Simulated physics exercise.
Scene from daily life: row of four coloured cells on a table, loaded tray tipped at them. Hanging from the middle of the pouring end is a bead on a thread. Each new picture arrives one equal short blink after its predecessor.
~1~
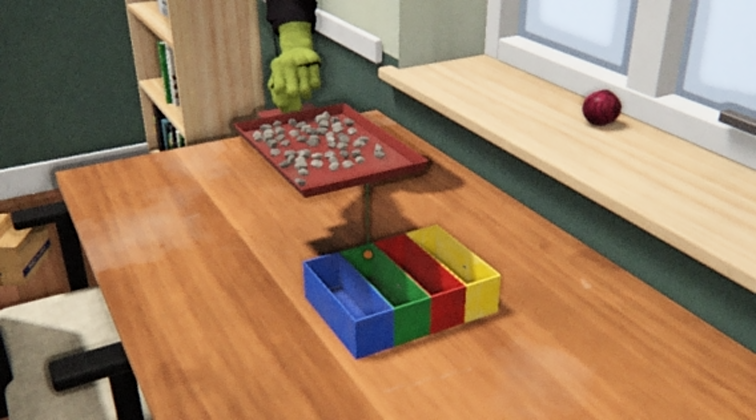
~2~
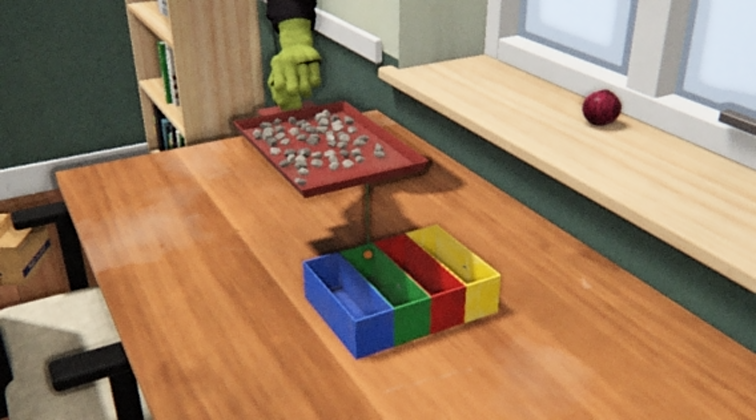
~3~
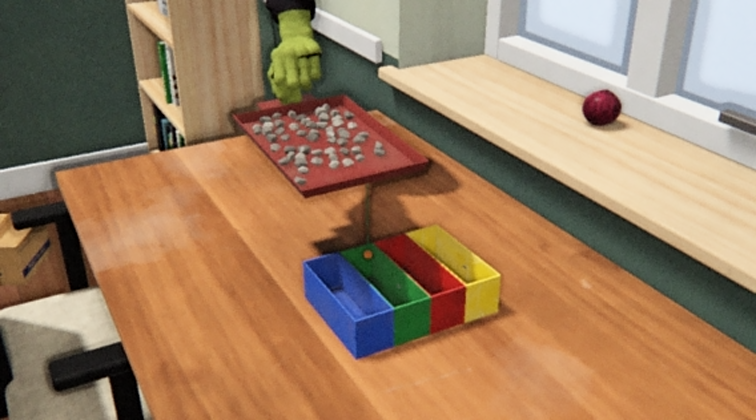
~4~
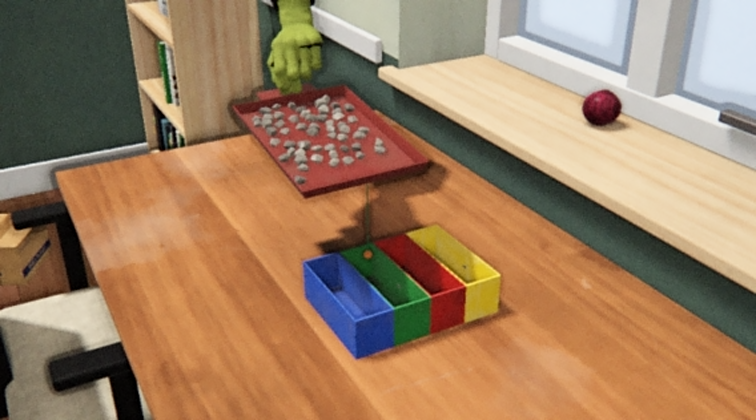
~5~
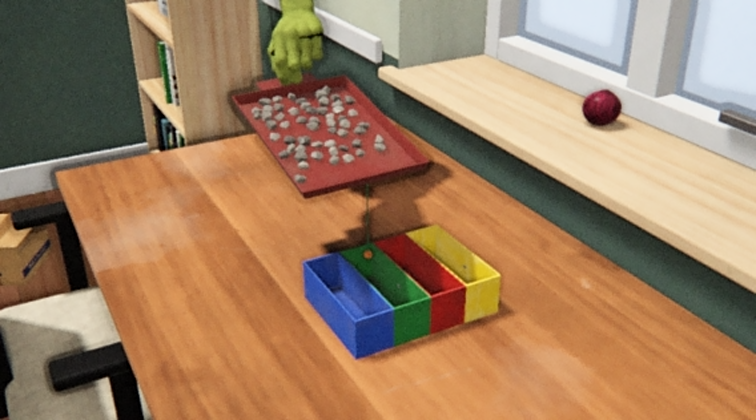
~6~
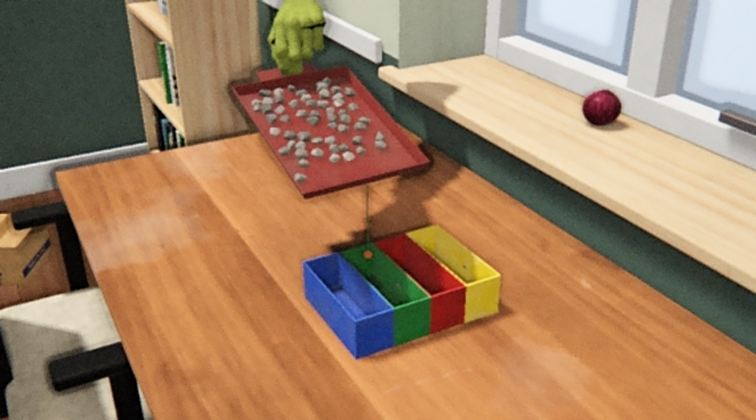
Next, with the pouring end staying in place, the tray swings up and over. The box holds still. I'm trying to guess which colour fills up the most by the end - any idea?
Go with blue; that cell ends fullest.
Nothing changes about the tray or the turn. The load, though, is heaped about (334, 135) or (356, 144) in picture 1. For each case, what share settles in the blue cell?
First case: Some 30 %; second case: Some 20 %.
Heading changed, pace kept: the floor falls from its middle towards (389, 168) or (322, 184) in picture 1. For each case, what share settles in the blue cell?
In turn, 0 percent and then 50 percent.
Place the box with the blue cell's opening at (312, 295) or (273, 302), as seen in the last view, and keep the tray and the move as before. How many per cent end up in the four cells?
Around 100 percent the first time, around 80 percent the second.
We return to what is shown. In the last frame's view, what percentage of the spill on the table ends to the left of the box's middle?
Roughly 90 %.
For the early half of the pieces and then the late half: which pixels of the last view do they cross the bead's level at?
Roughly (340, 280) first, then roughly (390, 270).
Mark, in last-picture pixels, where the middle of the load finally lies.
Around (369, 322).
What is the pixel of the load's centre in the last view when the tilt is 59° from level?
I'd put the middle of the pieces at roughly (358, 174).
Soon, tray tipped steeply; most on the tray; a stray few in the red cell; a small part falling or outside the box.
A while on, tray tipped right over; about a quarter on the tray; about a quarter in the blue cell; a small part in the red cell; a small part in the green cell; about a third falling or outside the box.
Towards the end, tray tipped past a quarter turn; about a third in the blue cell; about a quarter in the green cell; about a quarter in the red cell; a stray few in the yellow cell; about a quarter falling or outside the box.
Finally, tray tipped past a quarter turn; about a third in the blue cell; about a quarter in the green cell; about a quarter in the red cell; a stray few in the yellow cell; about a quarter outside the box.
